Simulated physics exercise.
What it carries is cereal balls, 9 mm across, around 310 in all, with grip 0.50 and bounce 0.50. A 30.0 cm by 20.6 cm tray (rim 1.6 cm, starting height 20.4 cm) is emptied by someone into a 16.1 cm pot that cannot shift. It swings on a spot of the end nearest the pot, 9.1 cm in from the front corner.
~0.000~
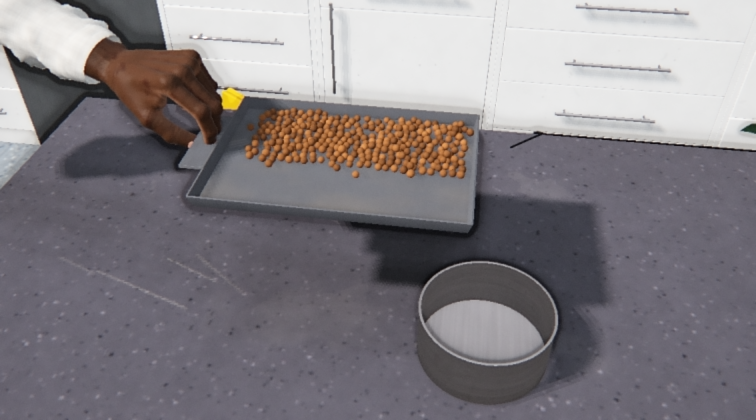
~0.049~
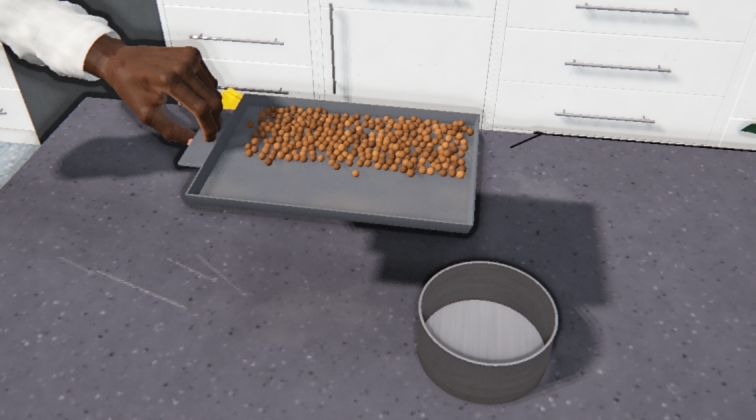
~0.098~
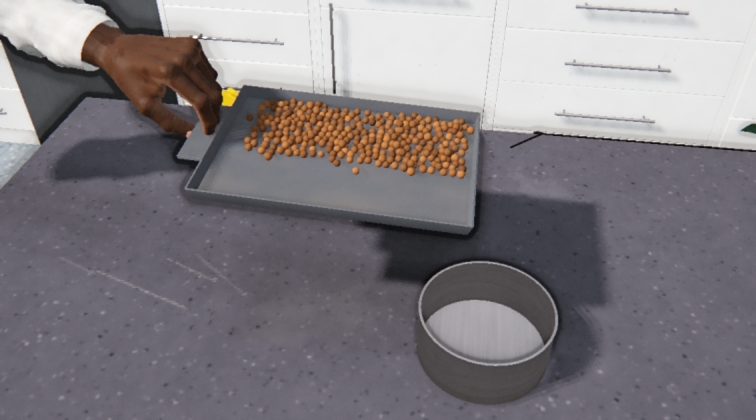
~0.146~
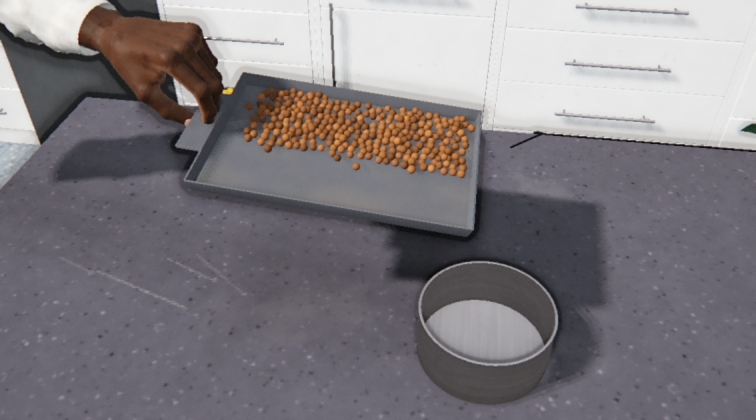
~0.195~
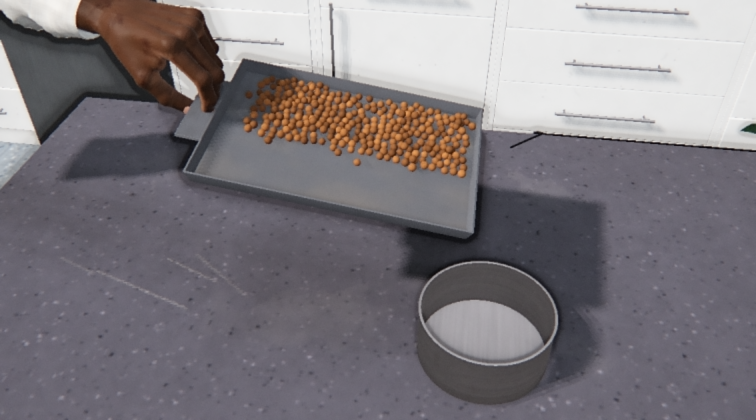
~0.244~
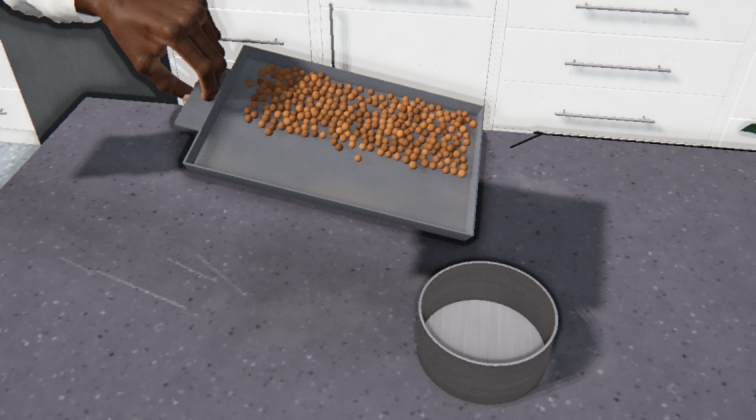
At first, a hand at the left holds a nearly level gray tray of small brown cereal balls above a speckled counter, beside a round pot. The hand then lifts the left side, and the tray tilts gradually down toward the right, while the balls barely shift and the pot stays still.
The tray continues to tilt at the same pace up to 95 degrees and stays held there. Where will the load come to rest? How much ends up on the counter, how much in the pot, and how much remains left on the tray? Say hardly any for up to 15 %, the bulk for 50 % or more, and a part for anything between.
By place: Counter hardly any, pot the bulk, tray hardly any.
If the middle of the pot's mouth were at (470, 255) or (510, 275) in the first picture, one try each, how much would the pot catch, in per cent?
About 25 and 35 per cent.
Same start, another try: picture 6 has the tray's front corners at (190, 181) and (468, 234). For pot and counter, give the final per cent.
Pot: 60, counter: 40.
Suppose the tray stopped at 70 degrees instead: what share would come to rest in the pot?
About 75 in a hundred would end up in the pot.
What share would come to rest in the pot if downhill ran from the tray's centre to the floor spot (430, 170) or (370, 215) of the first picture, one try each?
45 and 40 %.
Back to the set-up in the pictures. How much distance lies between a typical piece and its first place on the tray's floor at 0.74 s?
Displacement on the tray: Roughly 13 cm.
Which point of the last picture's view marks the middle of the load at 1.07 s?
(463, 213), roughly.
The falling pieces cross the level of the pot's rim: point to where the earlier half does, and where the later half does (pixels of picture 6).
I'd mark about (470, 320) for the first half and about (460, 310) for the second.
After 0.74 s, tilt 53 degrees; the tray holds 100 %, the pot 0 %.
Then, at 1.07 s, tilt 78 degrees; the tray holds 70 %, the pot 20 %.
After 1.50 s, tilt 95 degrees; the tray holds 0 %, the pot 95 %.
In the end, at 2.2 s, counter 5 %, pot 95 %, tray 0 %.
